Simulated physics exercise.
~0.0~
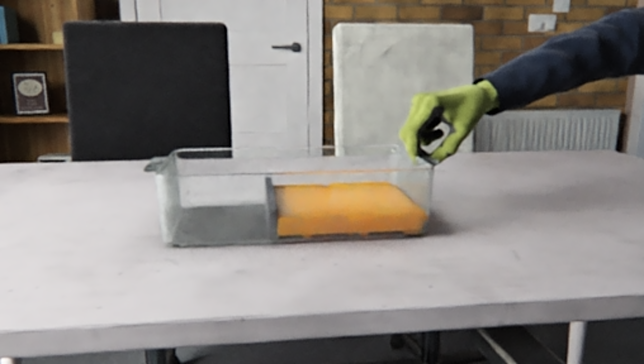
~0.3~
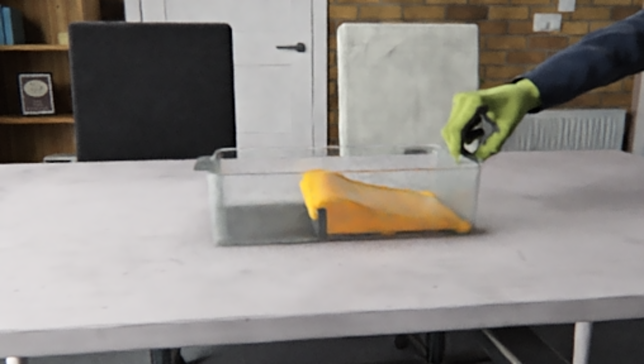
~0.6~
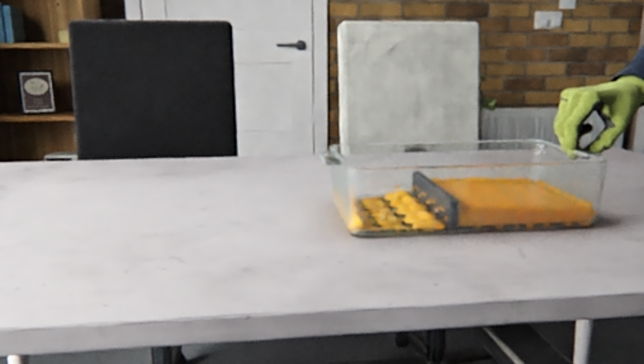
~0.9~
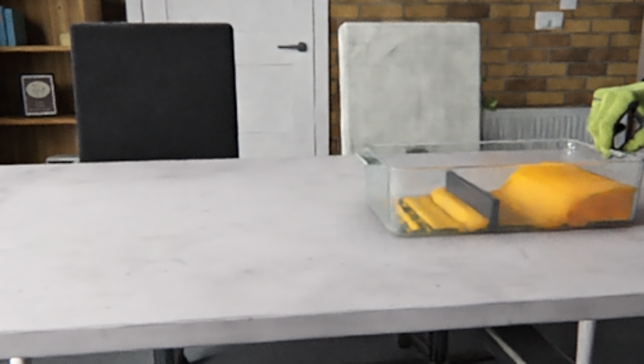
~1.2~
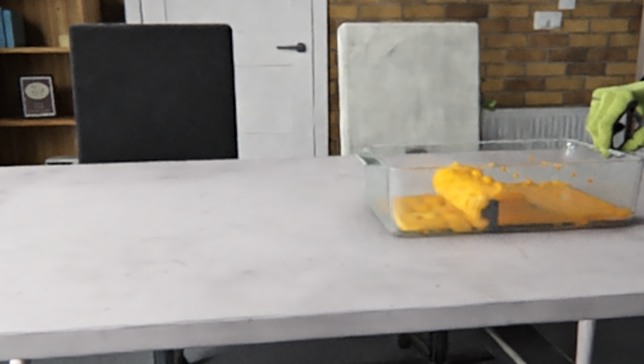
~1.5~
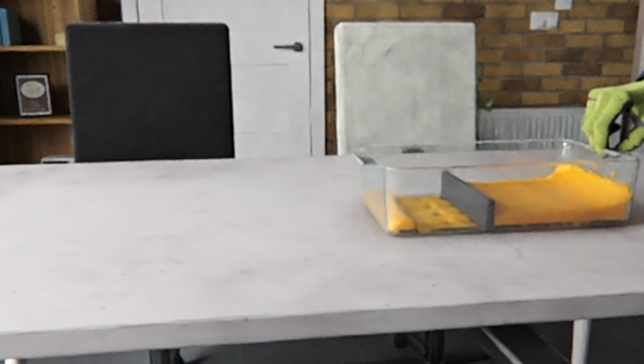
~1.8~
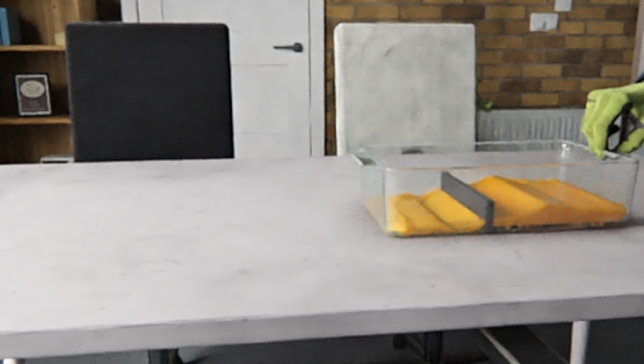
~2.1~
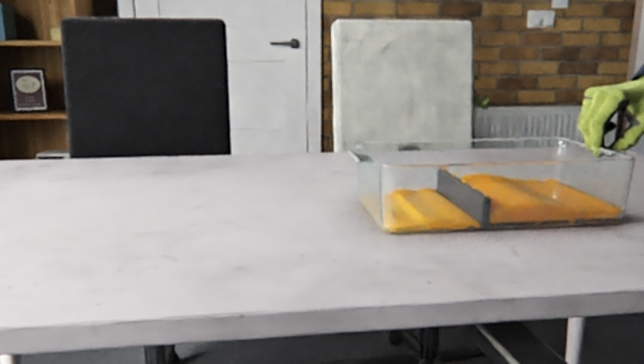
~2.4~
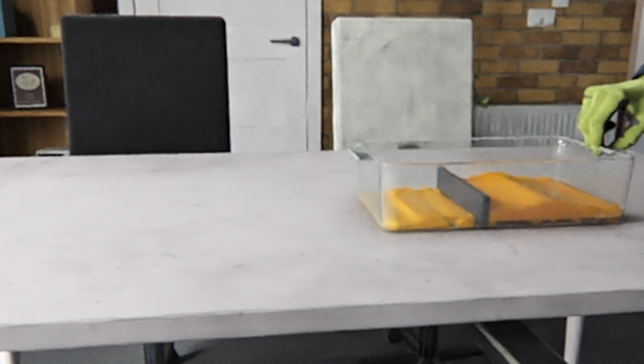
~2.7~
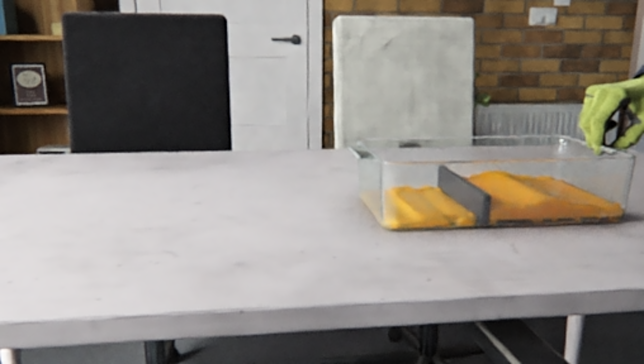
A clear two-part box holding orange liquid in its right section is pulled to the right across a pale table by a green-gloved hand, with a dark chair and a white chair behind. As it moves, the liquid piles up toward the grey divider and some spills over into the empty left section. The box stops near the right side of the table, and the liquid surges back and forth, washing over the divider again. The sloshing then fades into low ripples. Finally the box rests with the hand still at its right end and orange liquid in both sections.
